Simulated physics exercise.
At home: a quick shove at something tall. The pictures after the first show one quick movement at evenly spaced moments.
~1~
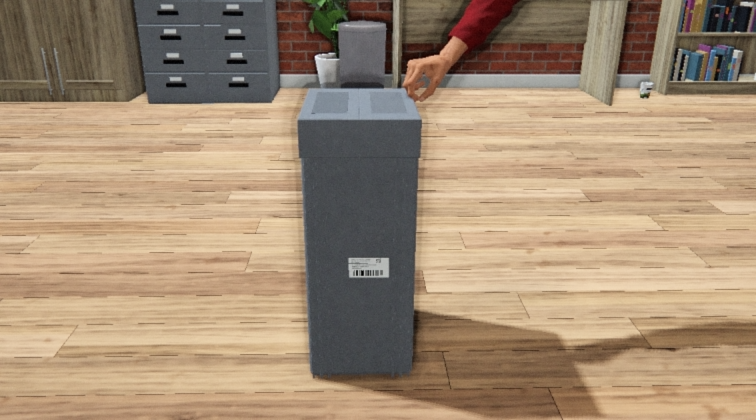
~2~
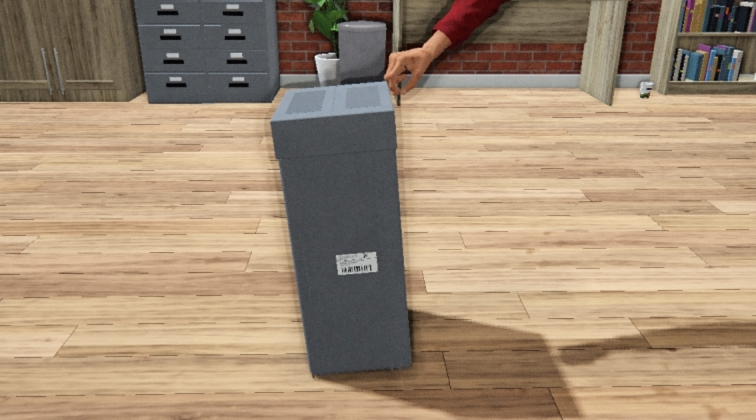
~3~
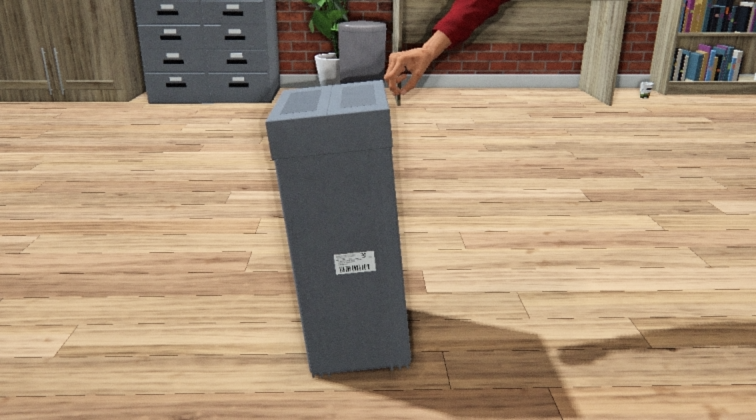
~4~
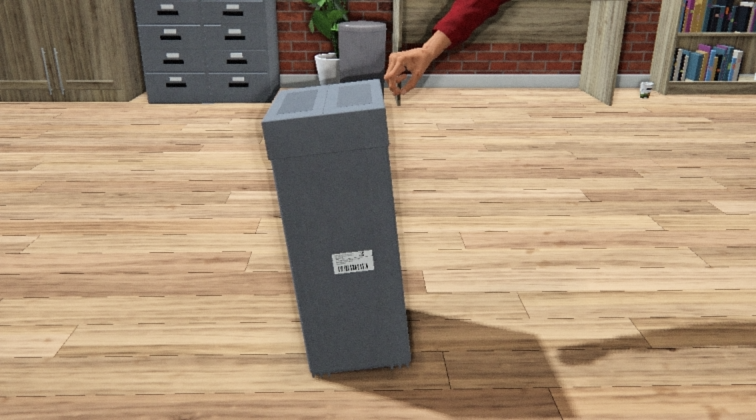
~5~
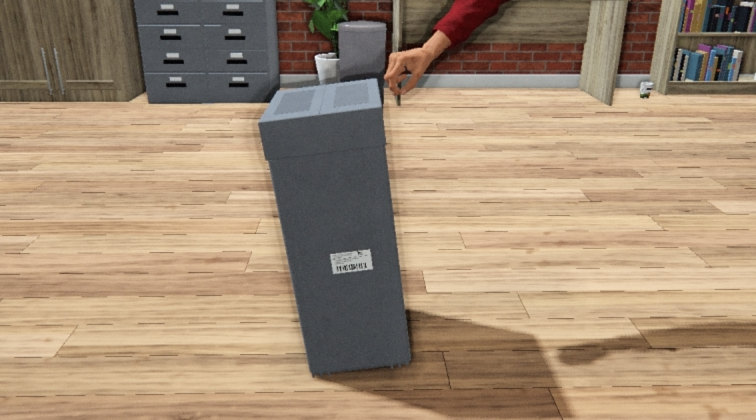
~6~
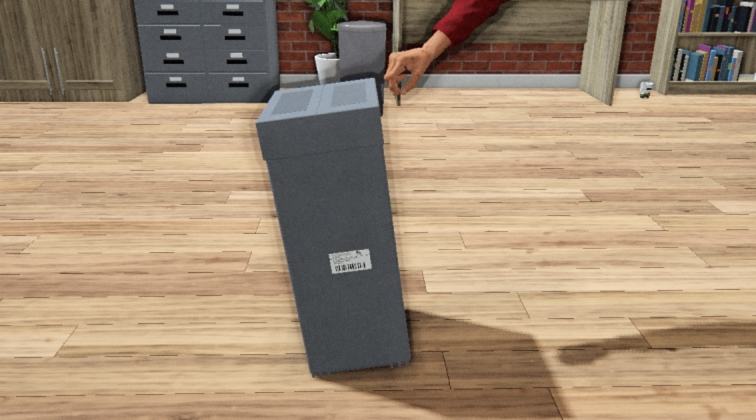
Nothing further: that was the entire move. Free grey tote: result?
Upright.
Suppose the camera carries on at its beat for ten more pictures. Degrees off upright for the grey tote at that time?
It would be leaning close to 6° by then.
Then, 0.38 s after the last picture, grey tote 4° off upright near (369, 228).
At rest, the grey tote rocks back upright, near (360, 231).
